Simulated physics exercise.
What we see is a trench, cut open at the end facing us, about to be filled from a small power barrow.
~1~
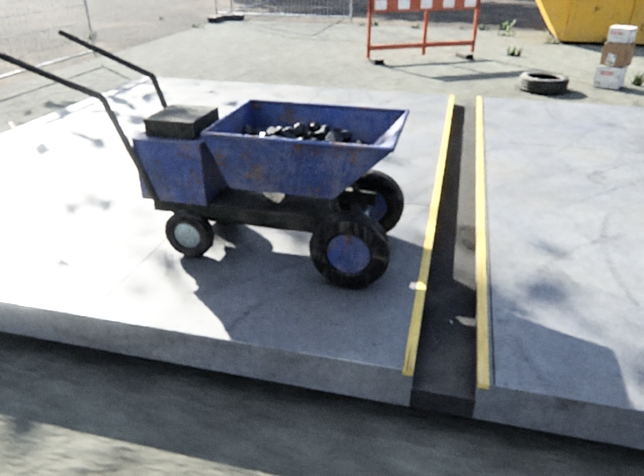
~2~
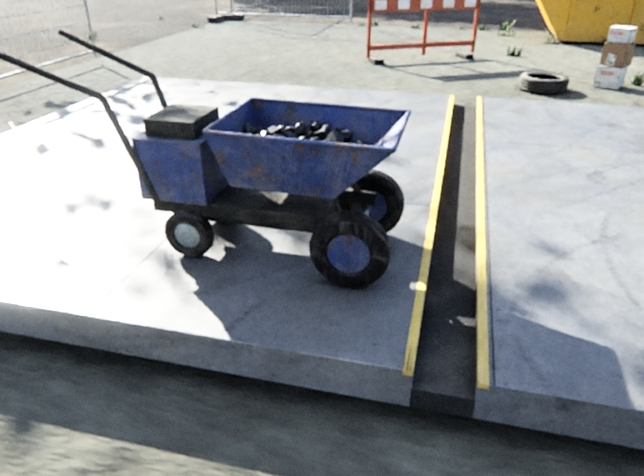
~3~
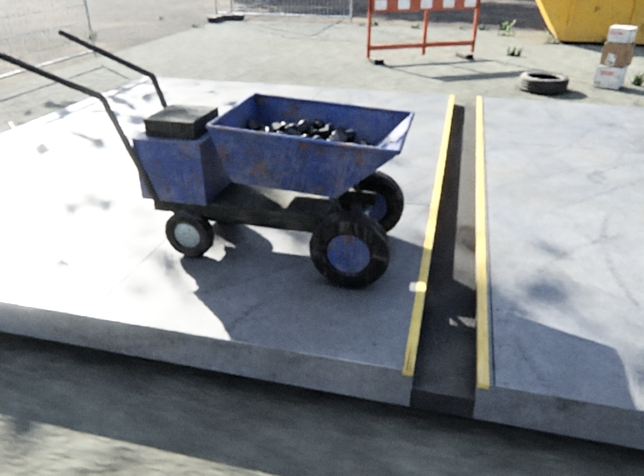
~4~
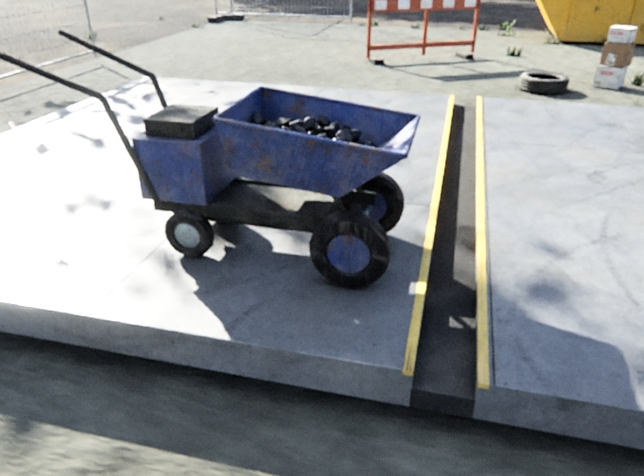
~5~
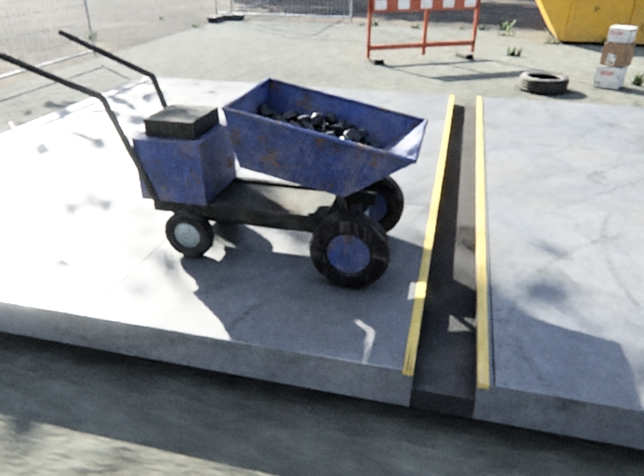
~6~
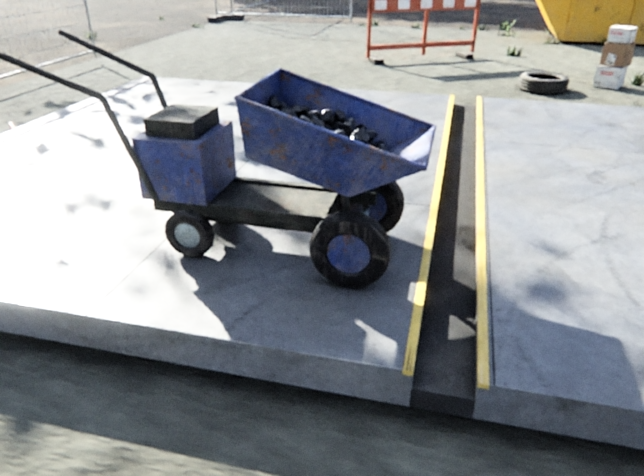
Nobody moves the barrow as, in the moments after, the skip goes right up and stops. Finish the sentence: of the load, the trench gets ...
... a minority of it.
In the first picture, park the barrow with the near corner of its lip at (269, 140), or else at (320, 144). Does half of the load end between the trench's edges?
One after the other: The lesser share and the greater share.
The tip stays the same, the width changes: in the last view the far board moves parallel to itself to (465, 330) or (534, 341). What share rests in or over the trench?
About 0 and 80 per cent.
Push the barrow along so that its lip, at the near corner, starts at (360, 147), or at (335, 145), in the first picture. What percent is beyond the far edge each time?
That comes to some 30 in a hundred for the first try and some 10 in a hundred for the second.
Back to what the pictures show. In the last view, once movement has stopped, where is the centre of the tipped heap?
It settles centred around (518, 272).
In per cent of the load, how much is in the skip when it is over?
Roughly 15 per cent of the load.
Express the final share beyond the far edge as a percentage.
Close to 75 in a hundred.
Just after the last frame, skip tipped steeply; every one in the skip.
A moment on, skip tipped right over; roughly two thirds in the skip; about a tenth in or heaped over the trench; roughly a third beyond it; just a few falling.
Further on, skip tipped right over; roughly a quarter in the skip; about a tenth in or heaped over the trench; the larger part beyond it.
When it is over, skip tipped right over; roughly a quarter in the skip; about a tenth in or heaped over the trench; the larger part beyond it.
